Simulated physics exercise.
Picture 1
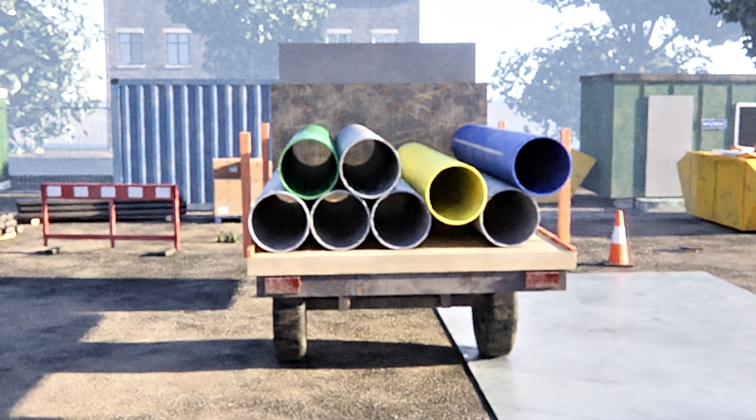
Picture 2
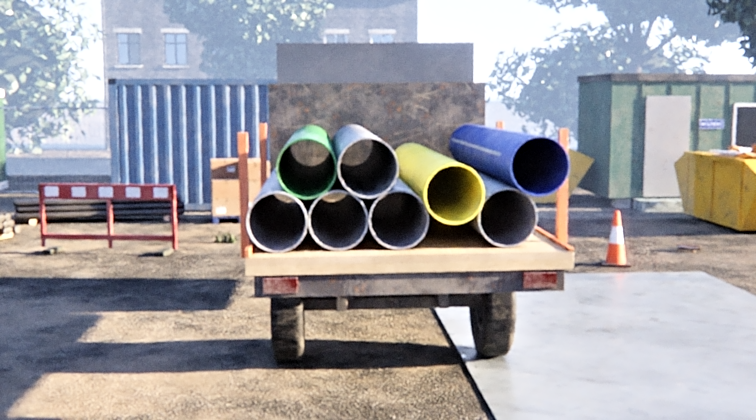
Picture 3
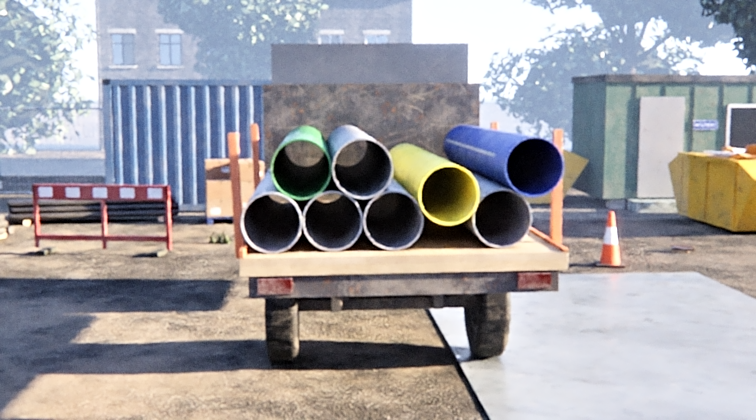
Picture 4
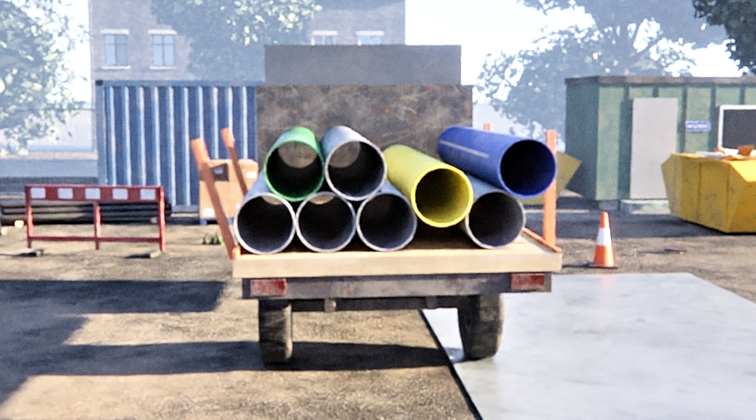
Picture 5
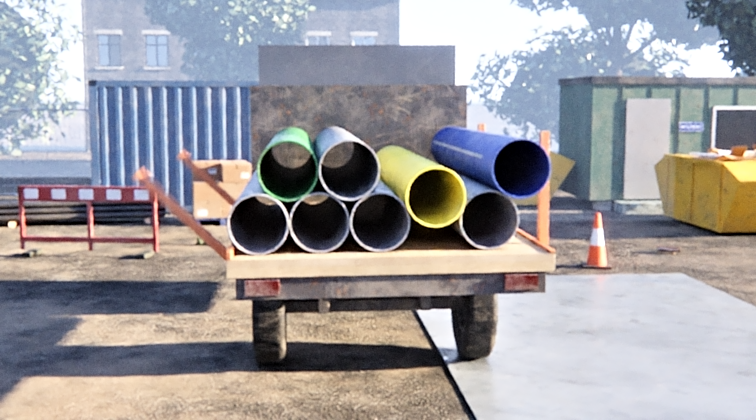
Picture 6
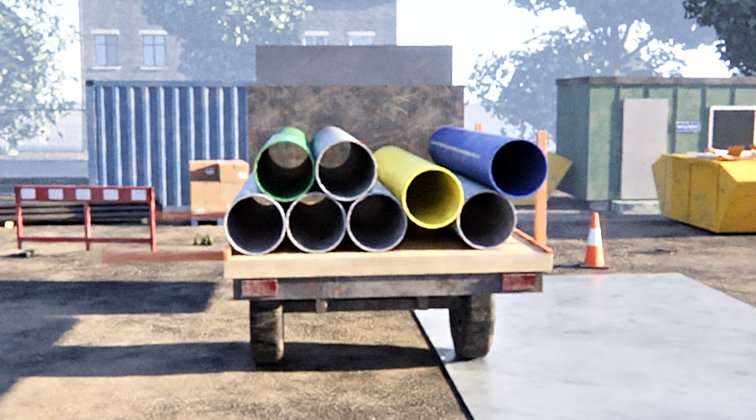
Parked flatbed lorry loaded with stacked plastic pipes, its left side posts swinging outward and down while the pipes stay in place.
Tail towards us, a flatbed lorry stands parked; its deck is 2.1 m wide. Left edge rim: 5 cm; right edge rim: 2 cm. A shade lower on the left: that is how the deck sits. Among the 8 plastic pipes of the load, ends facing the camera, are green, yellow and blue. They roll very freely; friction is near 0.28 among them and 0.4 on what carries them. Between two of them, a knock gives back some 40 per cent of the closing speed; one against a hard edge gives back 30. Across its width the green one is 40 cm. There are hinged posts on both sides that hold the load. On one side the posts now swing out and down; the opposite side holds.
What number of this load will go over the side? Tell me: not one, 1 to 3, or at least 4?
It comes to not one.
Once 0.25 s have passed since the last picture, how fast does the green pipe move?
Around 0.1 m/s.
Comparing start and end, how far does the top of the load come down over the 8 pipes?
About 0 cm.
Then, 0.3 s past the sixth picture, green is up on others, 35 cm from the left edge, rolling left; yellow is up on others, 80 cm from the right edge; blue is up on others, 20 cm from the right edge; 0 of 8 are off.
Then, 0.3 s past the sixth picture, yellow is up on others, 80 cm from the right edge; as before, green, blue; 0 of 8 are off.
Then, 0.5 s past the sixth picture, as before, green, yellow, blue; 0 of 8 are off.
Finally (0.8 s after the last picture), green is up on others, 35 cm from the left edge; yellow is up on others, 80 cm from the right edge; blue is up on others, 20 cm from the right edge; 0 of 8 are off.
